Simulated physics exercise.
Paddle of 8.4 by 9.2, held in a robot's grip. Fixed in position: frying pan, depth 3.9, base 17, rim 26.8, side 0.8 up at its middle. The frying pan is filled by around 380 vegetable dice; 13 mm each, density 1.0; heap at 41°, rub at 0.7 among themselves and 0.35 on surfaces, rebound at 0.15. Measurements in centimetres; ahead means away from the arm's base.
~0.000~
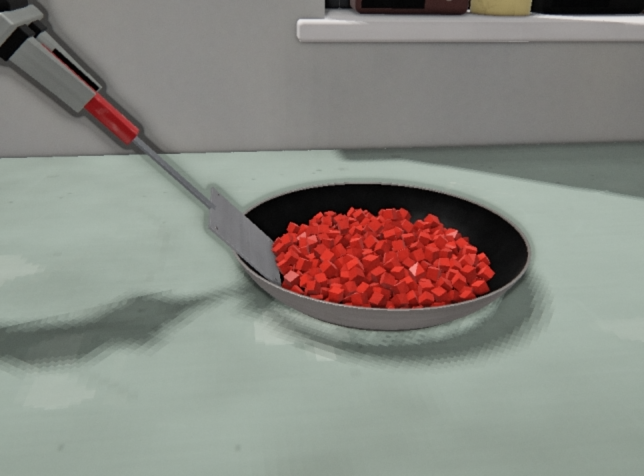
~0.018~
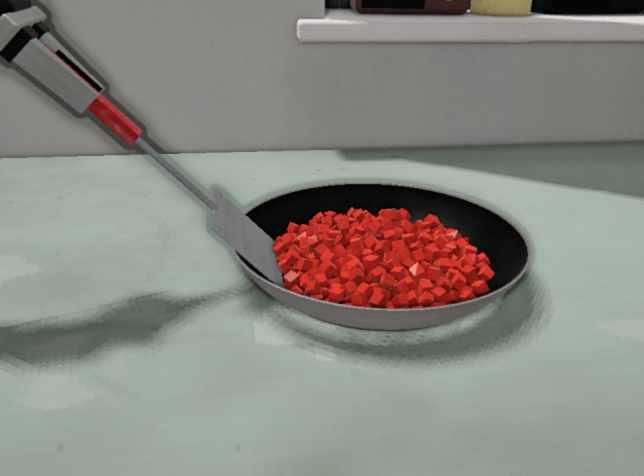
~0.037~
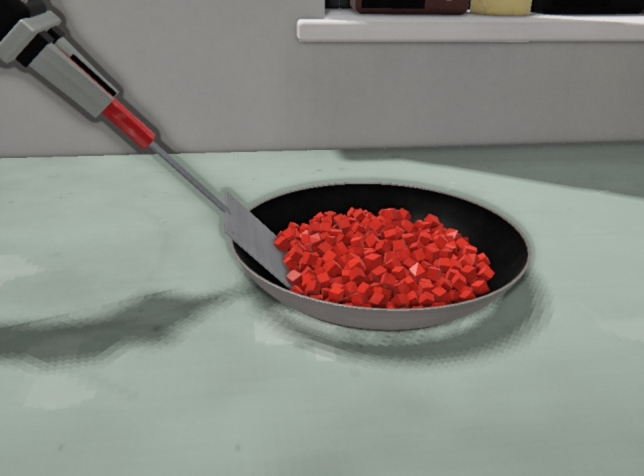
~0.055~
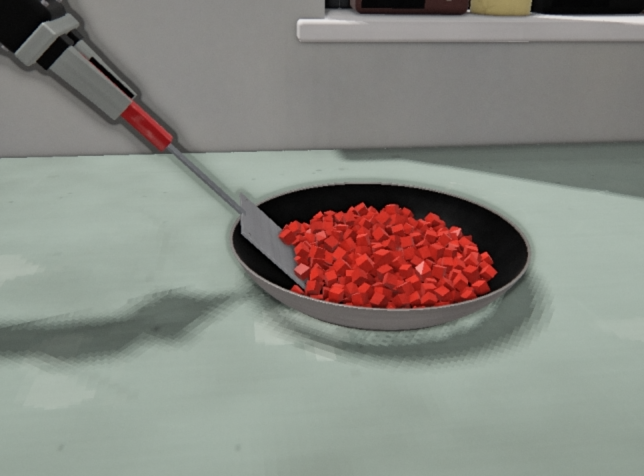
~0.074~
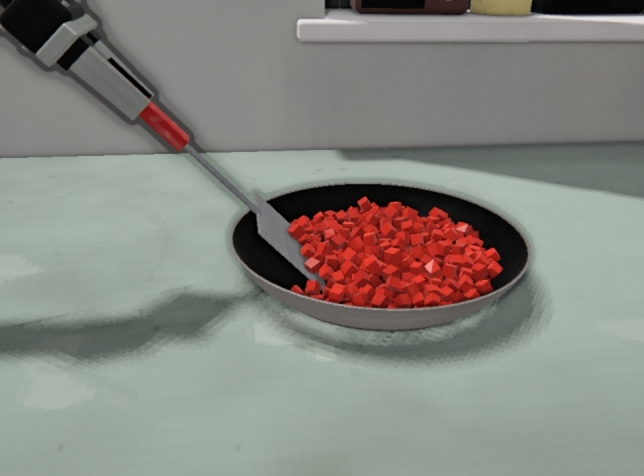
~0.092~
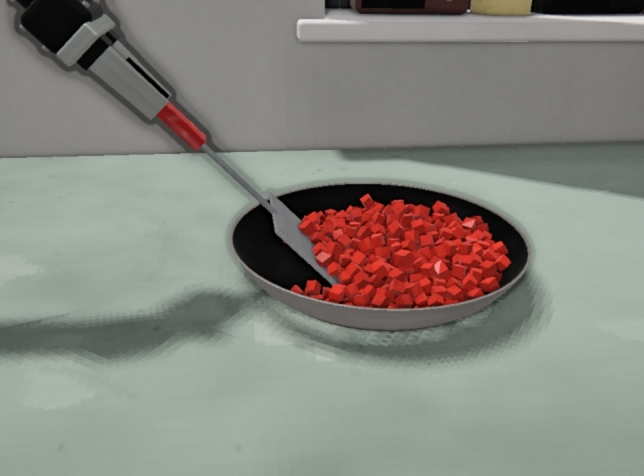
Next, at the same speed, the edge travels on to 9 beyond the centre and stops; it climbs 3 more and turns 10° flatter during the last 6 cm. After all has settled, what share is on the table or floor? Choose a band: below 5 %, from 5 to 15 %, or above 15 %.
That share falls above 15 %.
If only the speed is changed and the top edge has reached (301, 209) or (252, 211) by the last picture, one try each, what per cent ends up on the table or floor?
Estimates: Near 40 %, near 25 %.
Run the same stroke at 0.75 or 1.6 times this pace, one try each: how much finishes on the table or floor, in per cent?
About 30 and 40 per cent.
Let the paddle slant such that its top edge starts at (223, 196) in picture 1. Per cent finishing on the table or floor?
I'd estimate close to 40 per cent.
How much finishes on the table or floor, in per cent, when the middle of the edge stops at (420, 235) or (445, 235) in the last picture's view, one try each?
Roughly 5 and 15 per cent.
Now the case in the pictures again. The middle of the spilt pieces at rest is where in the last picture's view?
I'd place it close to (552, 254).
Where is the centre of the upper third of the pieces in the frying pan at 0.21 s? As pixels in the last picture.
Around (474, 222).
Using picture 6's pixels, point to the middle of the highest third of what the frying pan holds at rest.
Close to pixel (473, 239).
After 0.15 s, sloping 47°, highest piece 6 above the table; 385 in the frying pan.
After 0.21 s, sloping 43°, highest piece 7 above the table; 368 in the frying pan, 17 on the blade or in flight.
After 0.45 s, sloping 37°, highest piece 6 above the table; 267 in the frying pan, 107 on the table or floor, 11 on the blade or in flight.
After 1.50 s, sloping 37°, highest piece 5 above the table; 266 in the frying pan, 119 on the table or floor.
At rest, 266 in the frying pan, 119 on the table or floor. That is 31 % on the table or floor.
